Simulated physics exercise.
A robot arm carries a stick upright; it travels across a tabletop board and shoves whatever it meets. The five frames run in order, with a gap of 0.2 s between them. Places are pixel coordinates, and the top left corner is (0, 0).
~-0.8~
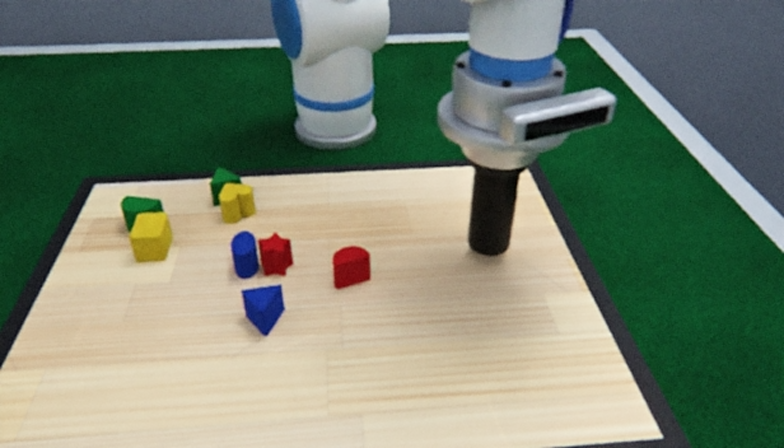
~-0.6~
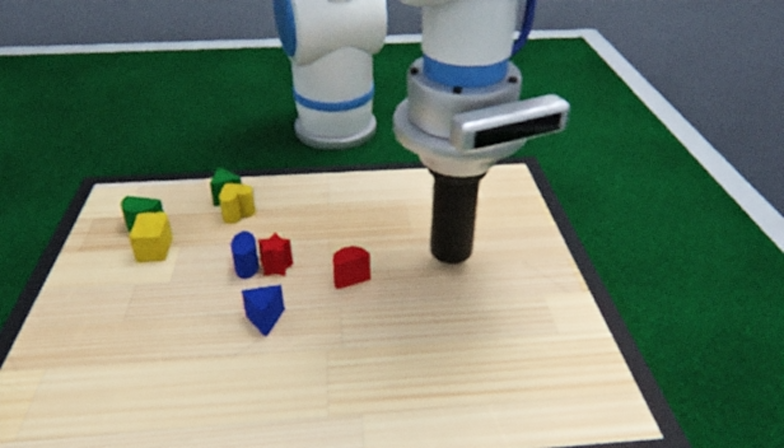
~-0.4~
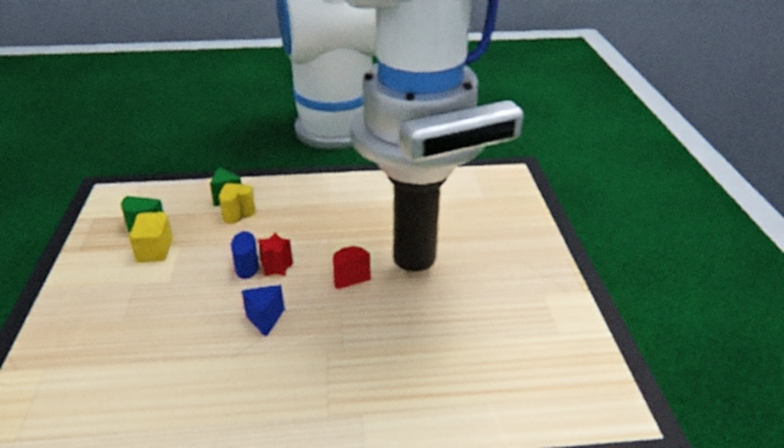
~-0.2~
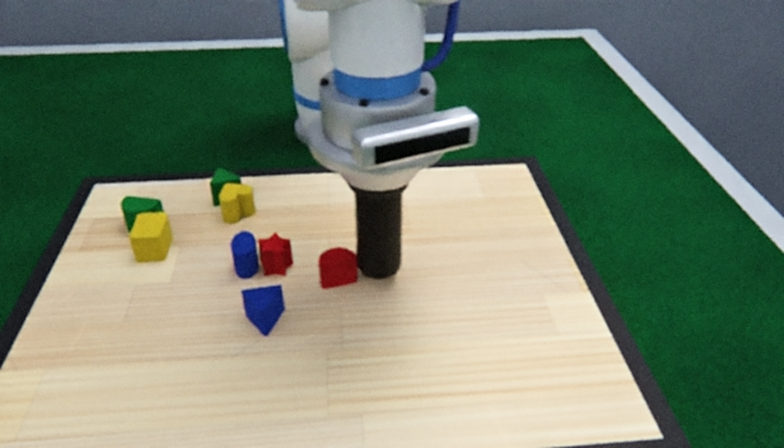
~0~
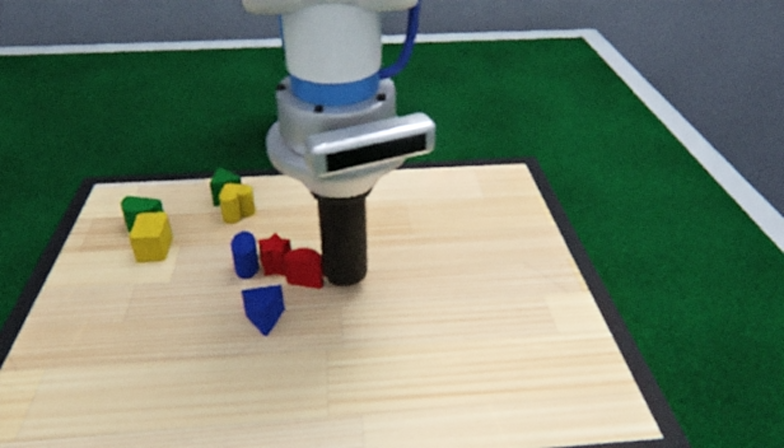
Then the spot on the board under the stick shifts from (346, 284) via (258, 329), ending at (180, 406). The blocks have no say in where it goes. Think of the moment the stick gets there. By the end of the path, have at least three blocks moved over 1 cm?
Final answer: No.
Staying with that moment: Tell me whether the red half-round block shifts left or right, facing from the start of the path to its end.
It heads right.
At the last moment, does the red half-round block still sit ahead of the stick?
No.
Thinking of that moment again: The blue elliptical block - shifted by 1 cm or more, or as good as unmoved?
Well, the blue elliptical block holds its place.
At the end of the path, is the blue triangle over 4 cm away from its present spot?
I expect so.
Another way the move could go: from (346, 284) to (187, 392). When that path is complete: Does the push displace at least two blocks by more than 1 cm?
Yes, it checks out.
What follows on the original path. One third of the way, stick at (286, 303); blue triangle at (239, 306); red star block at (270, 240); red half-round block at (276, 262), turned 80° clockwise.
Two thirds of the way, stick at (227, 339); blue triangle at (184, 336), turned 45° anticlockwise; red star block at (270, 240); red half-round block at (276, 262), turned 80° clockwise.
At the end, stick at (176, 395); blue elliptical block still; blue triangle at (147, 357); red star block at (270, 240); red half-round block at (276, 262), turned 80° clockwise.
